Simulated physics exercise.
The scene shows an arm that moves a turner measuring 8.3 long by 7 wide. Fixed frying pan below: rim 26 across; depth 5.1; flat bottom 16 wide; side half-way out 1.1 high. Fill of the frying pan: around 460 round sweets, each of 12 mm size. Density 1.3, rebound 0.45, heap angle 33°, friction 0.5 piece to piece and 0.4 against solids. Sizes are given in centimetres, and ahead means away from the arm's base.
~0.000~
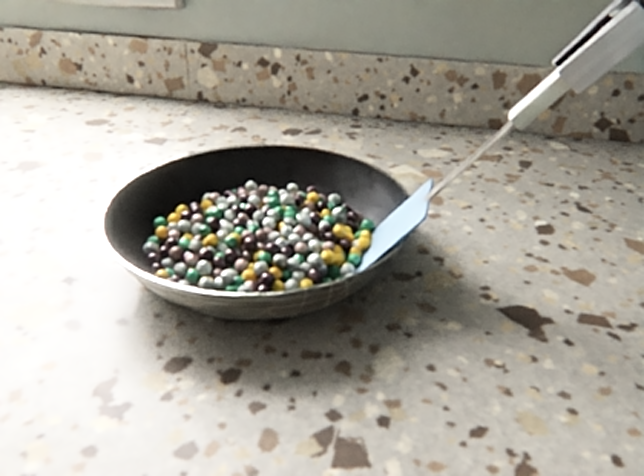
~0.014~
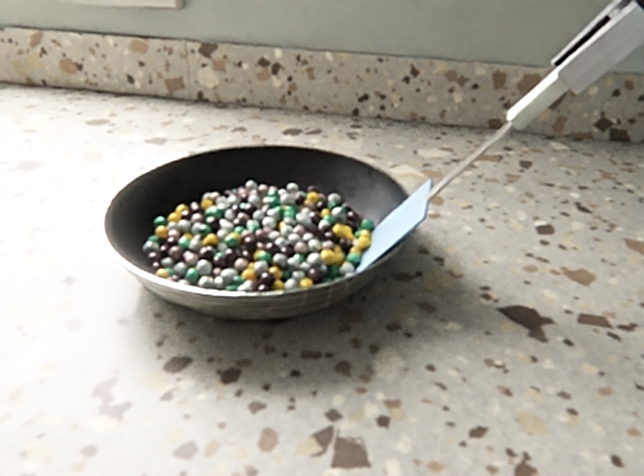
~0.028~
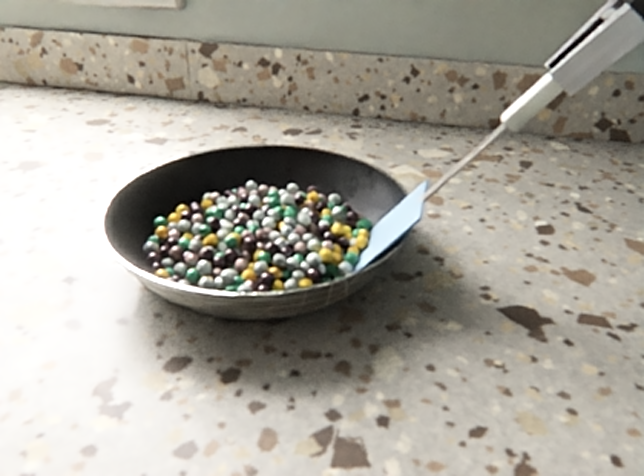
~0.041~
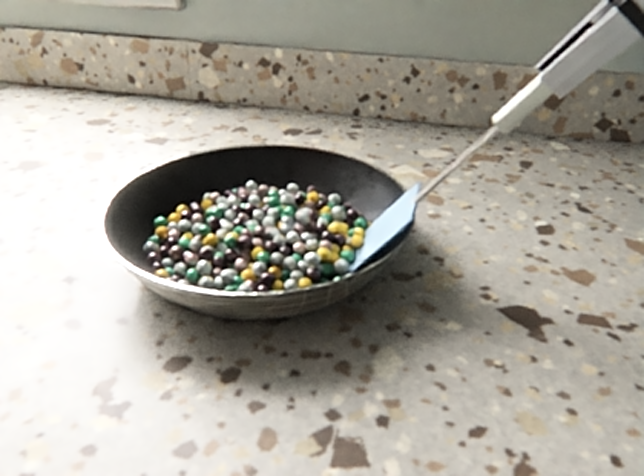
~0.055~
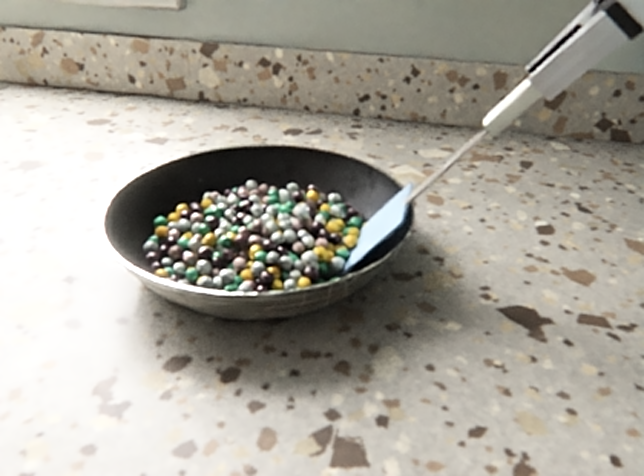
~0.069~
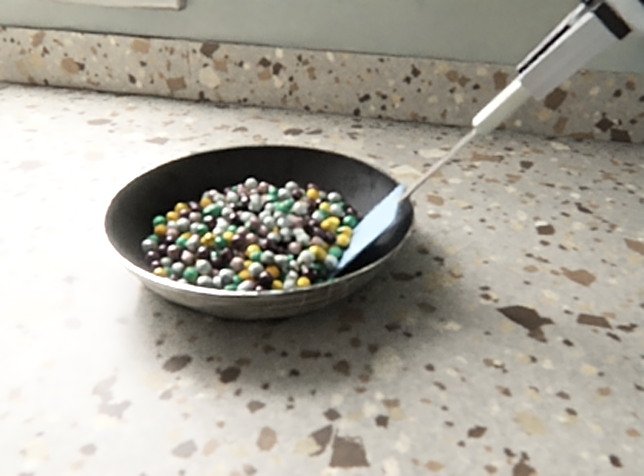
A white and black robotic arm reaches in from the upper right over a speckled stone-patterned counter, seen from a fixed view slightly above. It holds a pale blue turner against the right side of a dark frying pan filled with small round sweets in silver, green, yellow and dark brown. The turner slides slowly leftward inside the rim, nudging the nearest sweets slightly, while the pan stays still.
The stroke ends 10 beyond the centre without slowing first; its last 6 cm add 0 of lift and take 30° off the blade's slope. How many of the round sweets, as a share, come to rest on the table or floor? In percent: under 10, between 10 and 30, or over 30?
Under 10 percent.
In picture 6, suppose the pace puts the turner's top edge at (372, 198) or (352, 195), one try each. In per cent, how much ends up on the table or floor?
Near 10 per cent in the first try and near 15 per cent in the second.
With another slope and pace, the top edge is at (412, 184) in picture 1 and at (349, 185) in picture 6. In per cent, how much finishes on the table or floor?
It comes to something like 20 %, give or take.
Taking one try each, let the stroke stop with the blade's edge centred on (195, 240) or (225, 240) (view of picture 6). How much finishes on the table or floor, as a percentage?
Respectively some 0 and 0 percent end on the table or floor.
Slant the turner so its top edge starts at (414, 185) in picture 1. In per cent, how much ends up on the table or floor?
Around 5 percent ends up on the table or floor.
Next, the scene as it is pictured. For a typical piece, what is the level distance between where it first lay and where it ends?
It works out to roughly 3 cm.
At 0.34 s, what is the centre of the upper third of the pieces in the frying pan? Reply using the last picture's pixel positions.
At about (195, 205).
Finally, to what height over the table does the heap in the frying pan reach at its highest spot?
Top of the heap: Roughly 7.0 cm above the table top.
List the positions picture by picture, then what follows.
In the first picture, the turner top edge at (430, 197), sloping 52°; upper third of the load around (266, 228), from x 150 to 370, top at y 190; 456 in the frying pan.
In the second picture, the turner top edge at (429, 197), sloping 52°; upper third of the load around (267, 228), from x 150 to 365, top at y 190.
In the third picture, the turner top edge at (424, 198), sloping 52°; upper third of the load around (269, 229), from x 150 to 365, top at y 185.
In the fourth picture, the turner top edge at (416, 200), sloping 52°; upper third of the load around (270, 230), from x 150 to 365, top at y 185.
In the fifth picture, the turner top edge at (408, 201), sloping 52°; upper third of the load around (273, 227), from x 150 to 365, top at y 185.
In the sixth picture, the turner top edge at (400, 201), sloping 52°; upper third of the load around (268, 225), from x 150 to 365, top at y 185; 456 in the frying pan.
After 0.20 s, sloping 52°, highest piece 5 above the table; 456 in the frying pan.
After 0.34 s, sloping 43°, highest piece 6 above the table; 456 in the frying pan.
After 0.61 s, sloping 22°, highest piece 7 above the table; 432 in the frying pan, 21 on the table or floor, 3 on the blade or in flight.
After 1.66 s, sloping 22°, highest piece 7 above the table; 432 in the frying pan, 24 on the table or floor.
In the end, 432 in the frying pan, 24 on the table or floor. That is 5 % on the table or floor.
